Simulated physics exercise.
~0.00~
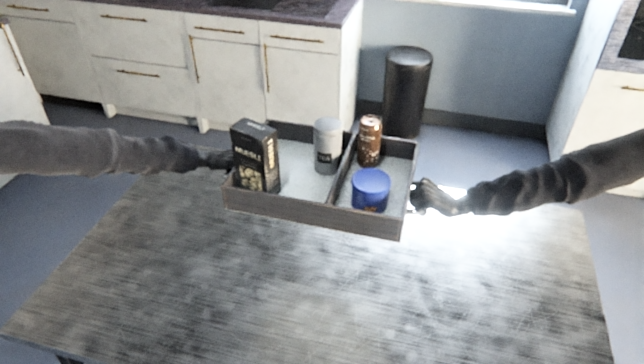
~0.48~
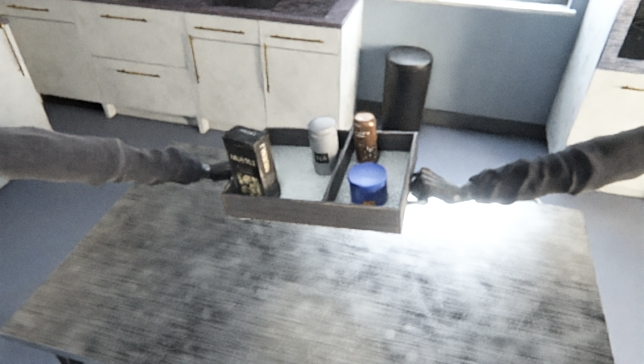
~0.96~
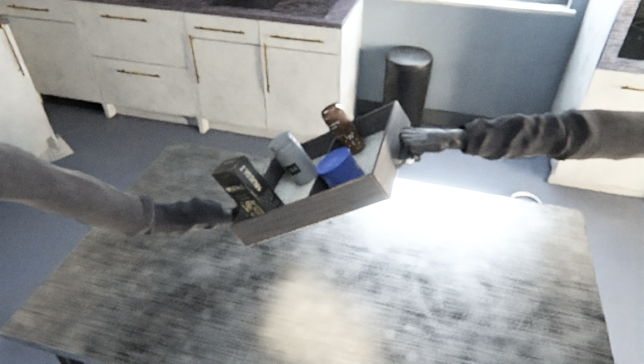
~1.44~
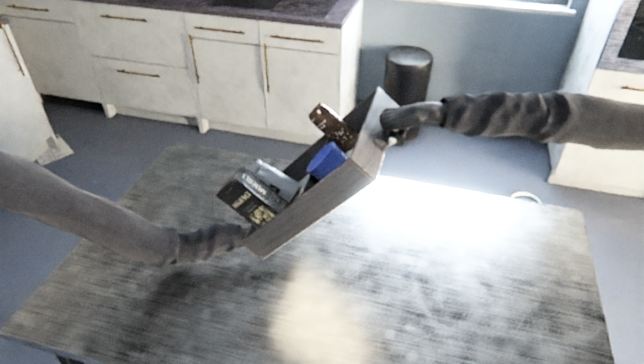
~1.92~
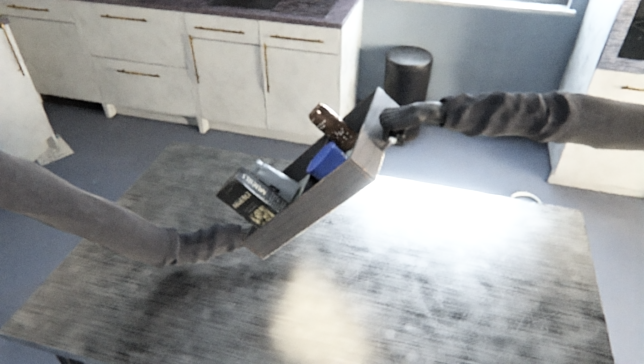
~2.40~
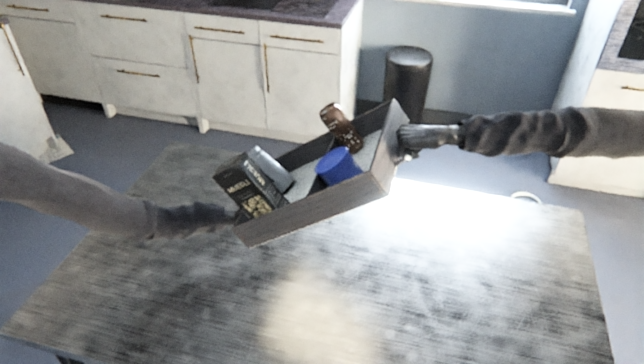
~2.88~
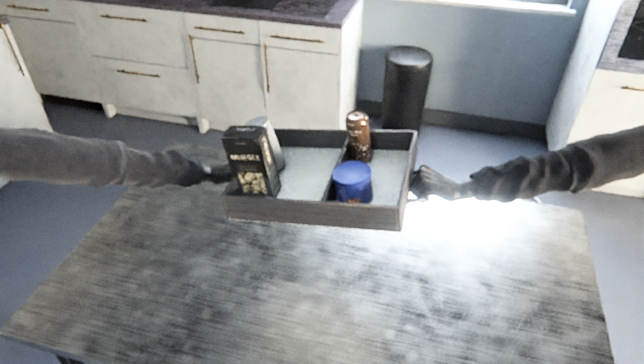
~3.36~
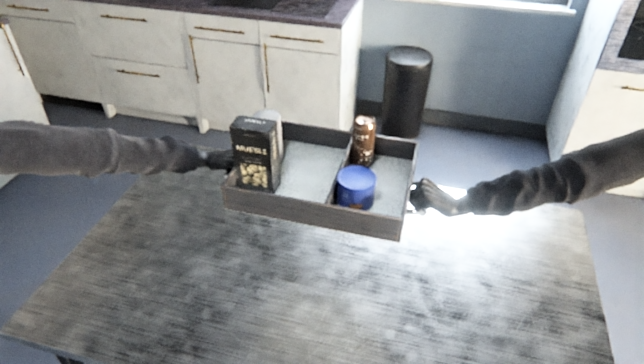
In a kitchen, two hands tipping a divided crate steeply left, then levelling it, the grey jar ending behind the black packet.
